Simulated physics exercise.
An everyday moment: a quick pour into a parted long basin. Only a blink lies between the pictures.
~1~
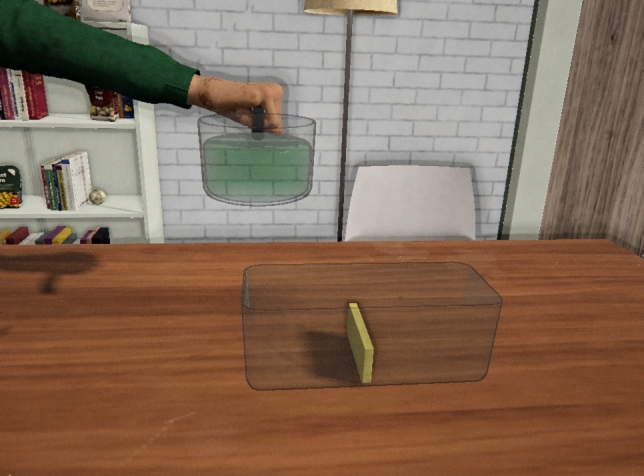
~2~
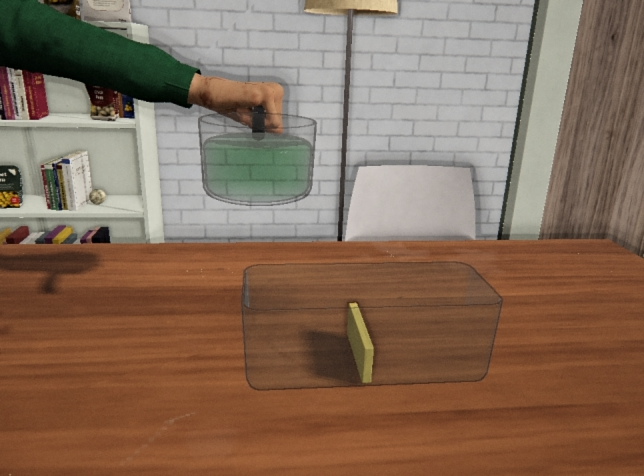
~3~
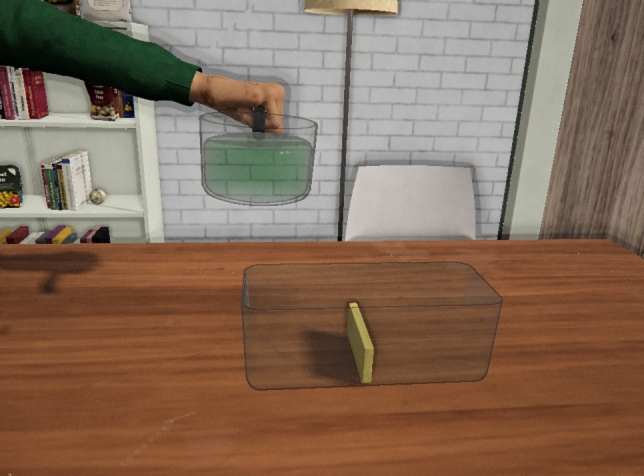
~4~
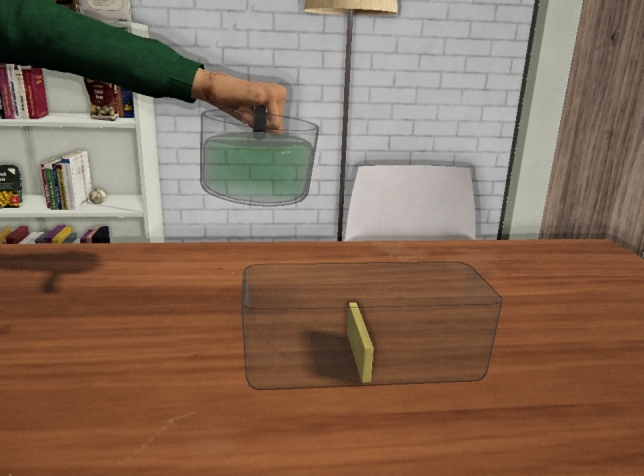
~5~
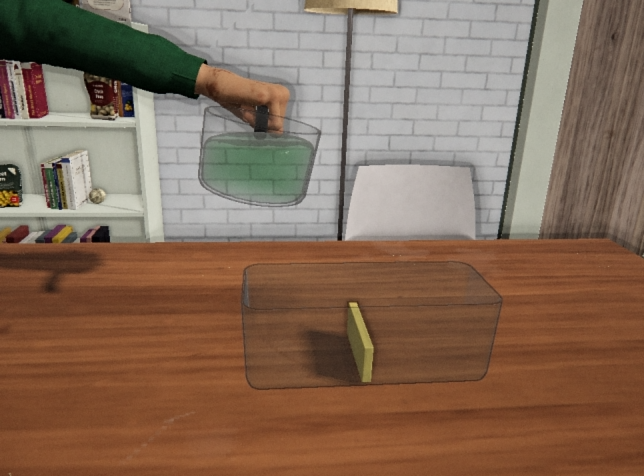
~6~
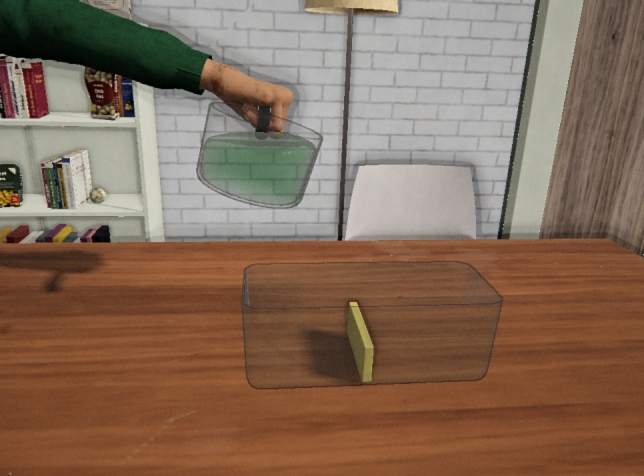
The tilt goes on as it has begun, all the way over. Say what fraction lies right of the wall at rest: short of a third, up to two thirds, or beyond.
The share right of the wall is between a third and two thirds.
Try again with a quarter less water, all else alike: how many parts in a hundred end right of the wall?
Near 30 %.
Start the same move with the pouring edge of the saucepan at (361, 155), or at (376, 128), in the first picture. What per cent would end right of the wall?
First some 95, then 95 per cent.
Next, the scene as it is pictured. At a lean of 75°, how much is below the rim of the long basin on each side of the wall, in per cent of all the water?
Left: 5 %. Right: 0 %.
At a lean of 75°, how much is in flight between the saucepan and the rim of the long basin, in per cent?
Near 30 %.
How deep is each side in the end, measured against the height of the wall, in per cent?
Near 40 on the left, 40 on the right.
A moment on, the saucepan is tipped on its side and 65 per cent is still to pour, 3 is left of the wall and 2 right of it.
Next, the saucepan is tipped right over and 14 per cent is still to pour, 22 is left of the wall and 49 right of it.
Then the saucepan is tipped right over and 1 per cent is still to pour, 45 is left of the wall and 50 right of it.
Later the saucepan is tipped right over and 0 per cent is still to pour, 48 is left of the wall and 51 right of it.
In the end 48 per cent lies left of the wall, 51 right of it and 1 outside.
